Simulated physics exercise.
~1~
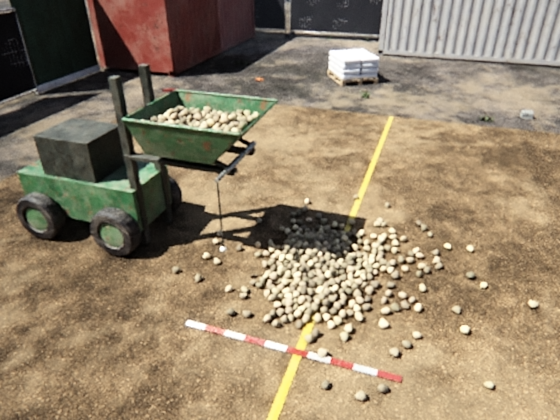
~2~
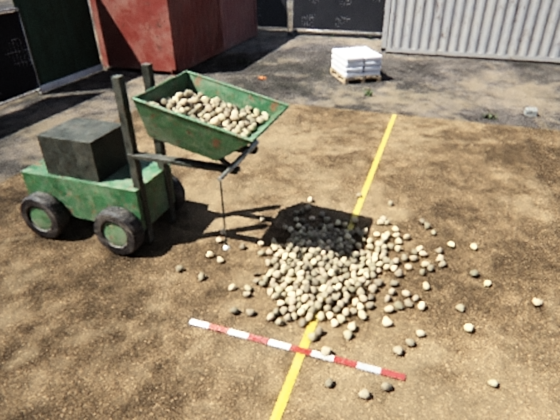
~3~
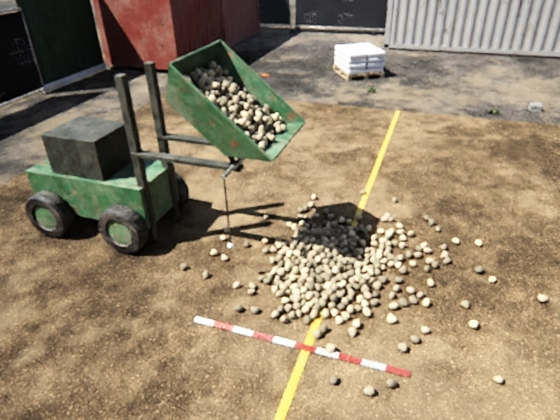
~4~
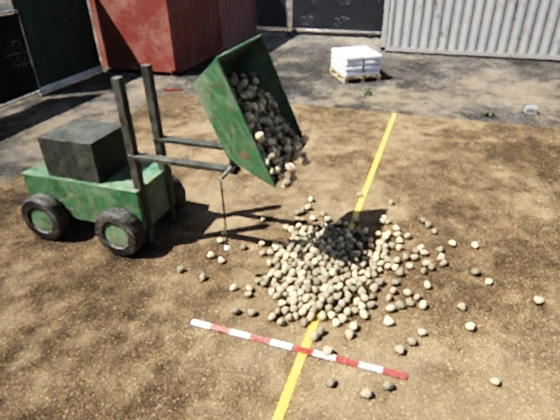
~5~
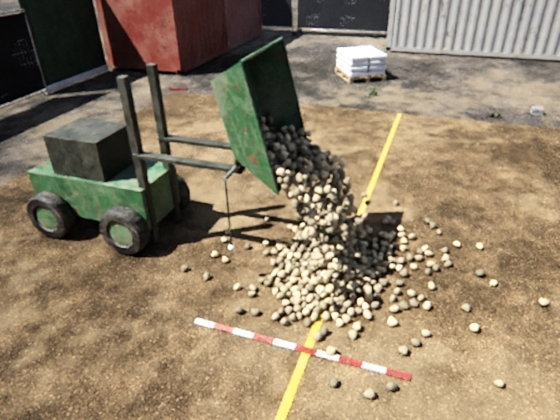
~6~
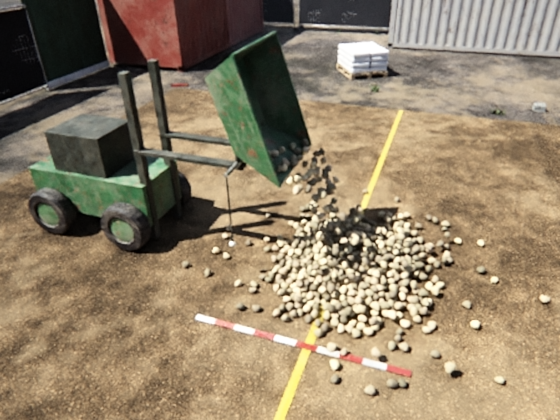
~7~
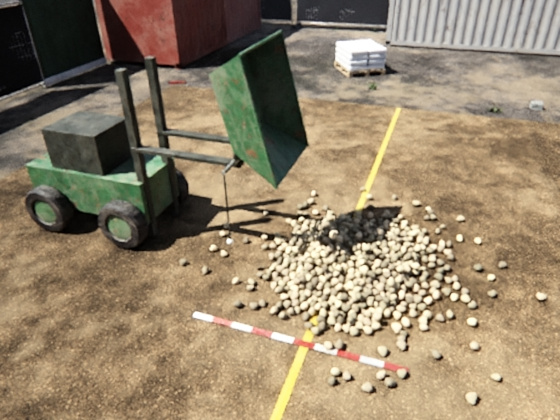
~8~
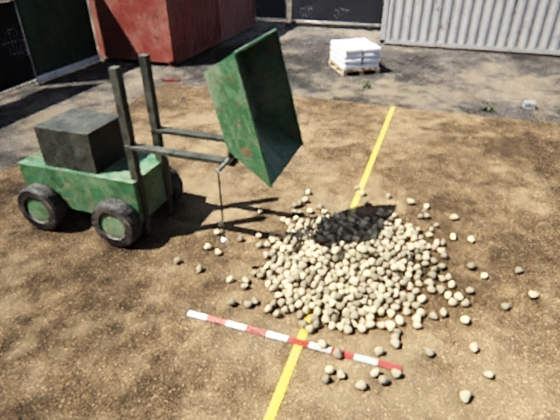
On a sunlit dirt yard seen from above, a green four-wheeled loader stands at left, holding a raised green skip of pale rounded stones over a loose pile. A yellow line runs beneath the pile, crossed by a red-and-white staff in front, with a red container and white stack behind. The skip tips steadily forward to the right, and its stones slide toward the lip. They pour onto the pile in a thick stream, which thins as the skip jerks slightly back and forward. The skip ends steeply tilted and empty above a broader heap spread across the line, with stray stones scattered around.
